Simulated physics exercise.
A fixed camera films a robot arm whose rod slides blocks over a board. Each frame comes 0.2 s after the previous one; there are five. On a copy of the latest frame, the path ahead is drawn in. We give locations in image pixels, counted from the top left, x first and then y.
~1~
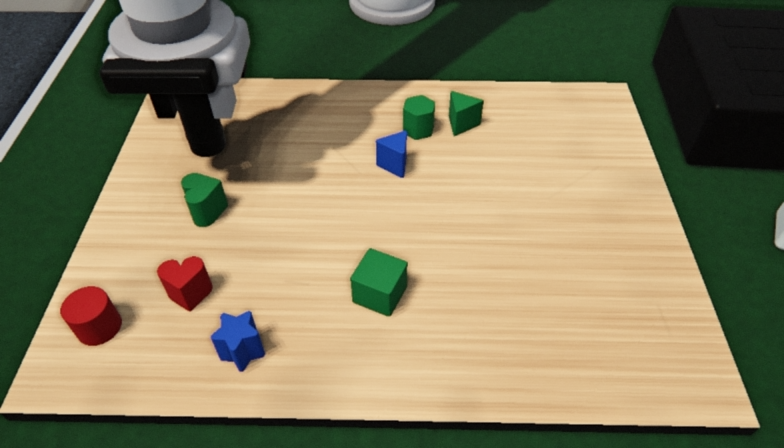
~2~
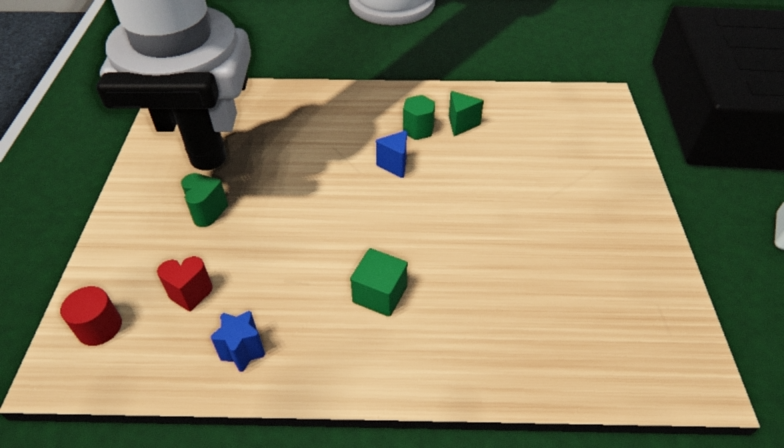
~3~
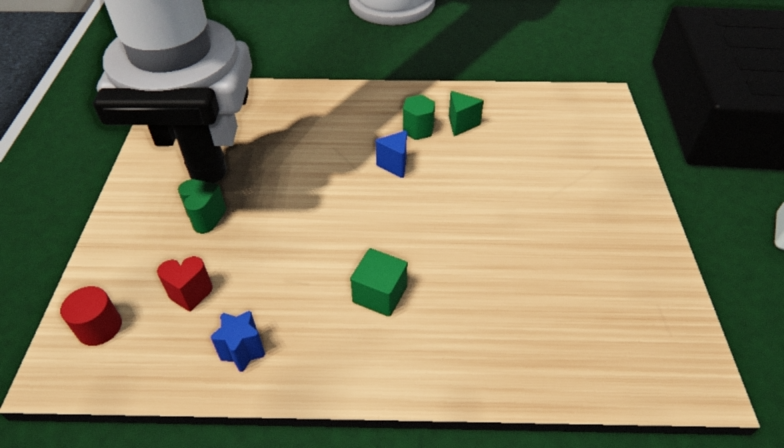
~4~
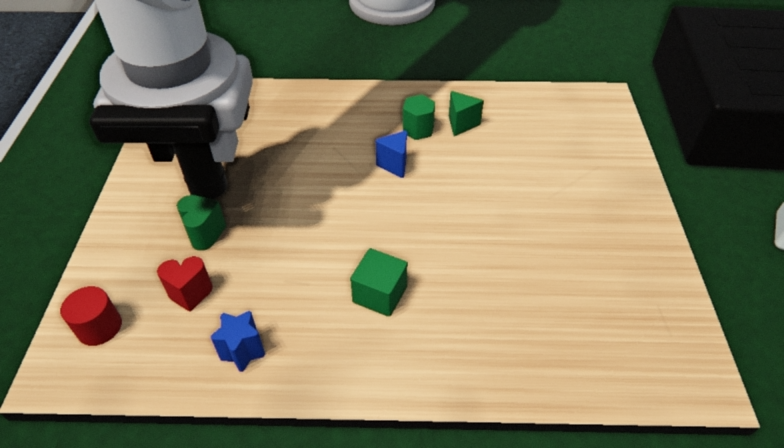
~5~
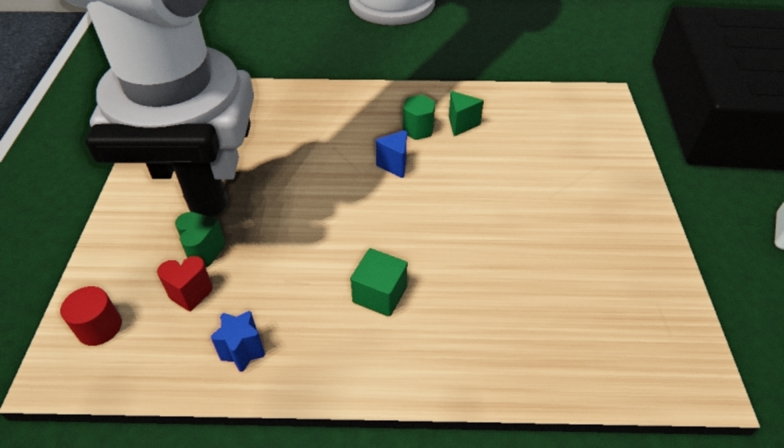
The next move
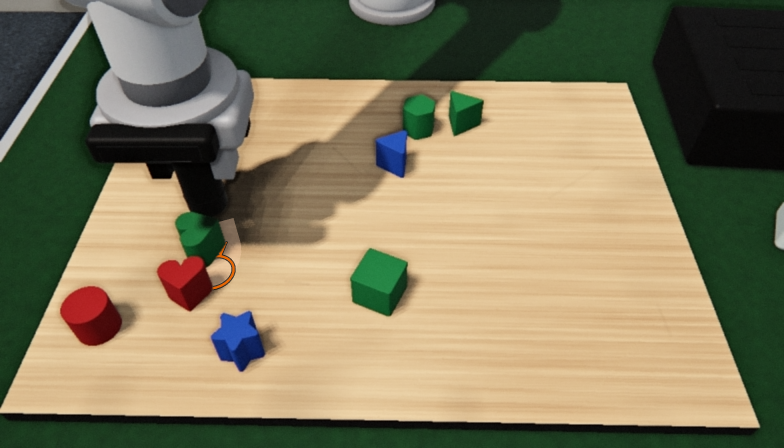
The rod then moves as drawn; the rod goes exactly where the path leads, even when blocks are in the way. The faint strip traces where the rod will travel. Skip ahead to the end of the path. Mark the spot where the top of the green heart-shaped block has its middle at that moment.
It will likely be found at (185, 279).
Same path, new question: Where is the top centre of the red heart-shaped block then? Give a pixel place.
At roughly (164, 311).
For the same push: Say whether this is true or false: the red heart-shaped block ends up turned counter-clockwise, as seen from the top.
That is false.
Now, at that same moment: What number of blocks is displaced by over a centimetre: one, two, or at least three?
The answer will be two.
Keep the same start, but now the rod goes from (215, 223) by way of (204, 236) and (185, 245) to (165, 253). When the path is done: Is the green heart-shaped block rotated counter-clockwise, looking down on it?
Yes, that is what happens.
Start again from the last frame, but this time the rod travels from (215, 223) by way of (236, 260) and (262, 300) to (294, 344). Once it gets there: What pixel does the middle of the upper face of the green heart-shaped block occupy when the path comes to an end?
Most likely (196, 262).
Path on the board, from (215, 223) over (219, 238) and (221, 254) to (213, 272).
What follows on the original path. Halfway along, rod (215, 229); red heart-shaped block (179, 282), turned 30° clockwise; green heart-shaped block (195, 251).
At the end, rod (207, 254); red heart-shaped block (164, 311), turned 35° clockwise; green heart-shaped block (185, 279); blue star-shaped block in place.
